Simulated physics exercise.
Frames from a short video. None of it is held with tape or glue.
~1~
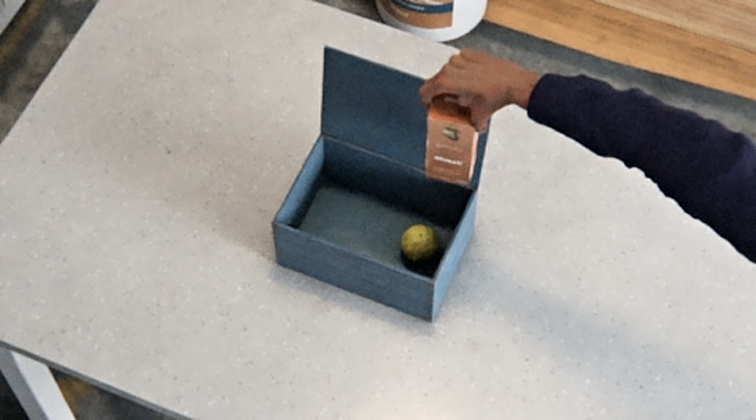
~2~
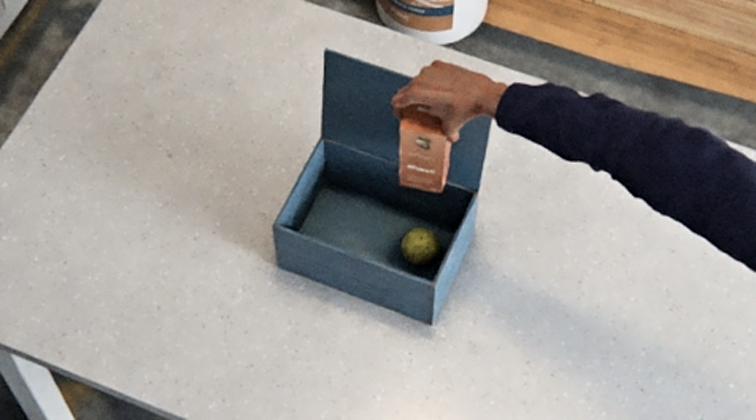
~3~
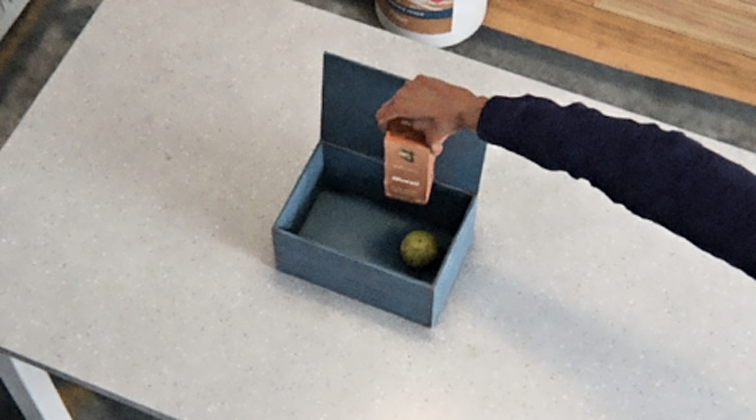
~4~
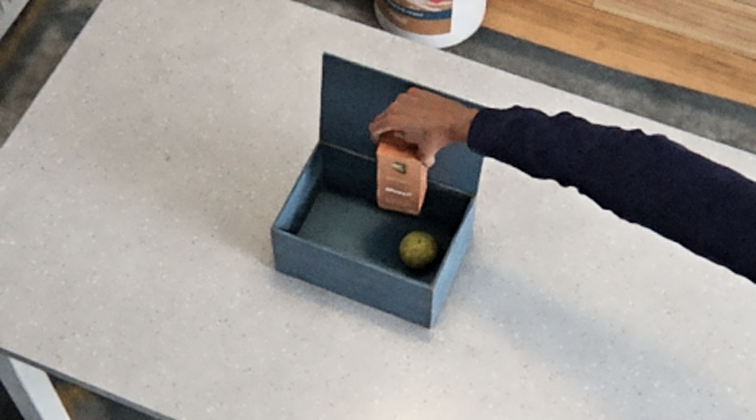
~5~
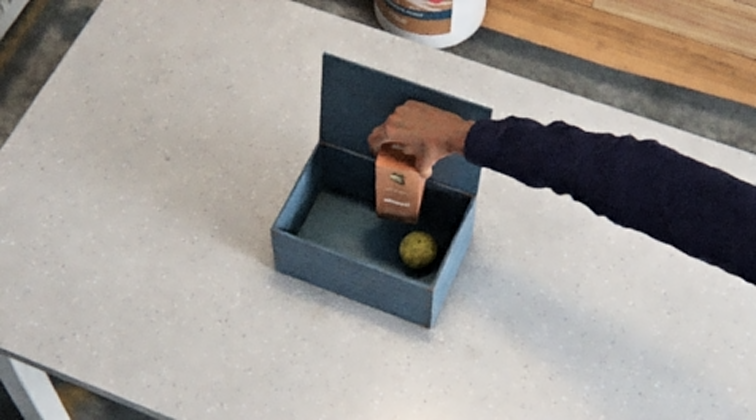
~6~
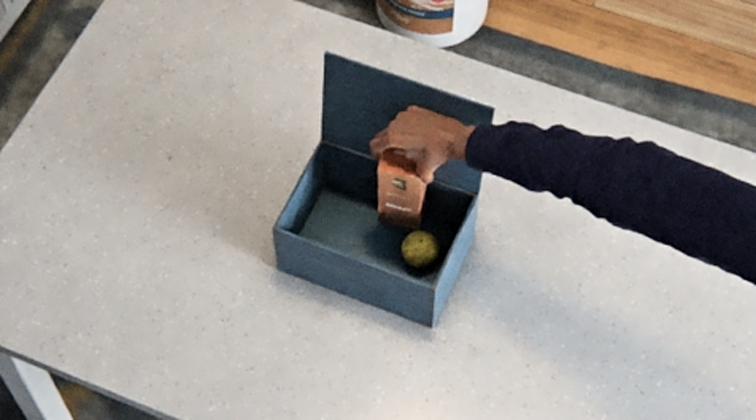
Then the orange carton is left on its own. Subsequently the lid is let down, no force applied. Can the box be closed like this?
The lid lowers completely.
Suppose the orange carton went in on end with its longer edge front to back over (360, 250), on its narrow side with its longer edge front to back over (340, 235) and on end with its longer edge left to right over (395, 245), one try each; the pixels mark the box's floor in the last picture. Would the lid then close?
Lid: First open, second closed, third closed.
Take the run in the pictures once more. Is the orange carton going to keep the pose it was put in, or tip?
By the end the orange carton has leaned over.
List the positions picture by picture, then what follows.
The first picture shows on its way; orange carton (453, 138); yellow apple (420, 244).
The second picture shows on its way; orange carton (425, 147); yellow apple (420, 246).
The third picture shows on its way; orange carton (410, 159); yellow apple (419, 249).
The fourth picture shows on its way; orange carton (403, 171); yellow apple (418, 250).
The fifth picture shows on its way; orange carton (401, 181); yellow apple (418, 250).
The sixth picture shows put in, still held; orange carton (403, 186); yellow apple (420, 249).
Then, 0.40 s past the last view, orange carton on its side near (373, 214); yellow apple displaced a little.
Then, 1.40 s past the last view, lid 72° above the rim; orange carton on its side near (359, 228); yellow apple displaced a little.
Then, 2.00 s past the last view, lid 17° above the rim; orange carton on its side near (359, 228); yellow apple displaced a little.
Finally, lid shut; down or leaning hard in the box, orange carton; yellow apple still in place. Final places as the last picture's camera would see them, orange carton near (359, 228).
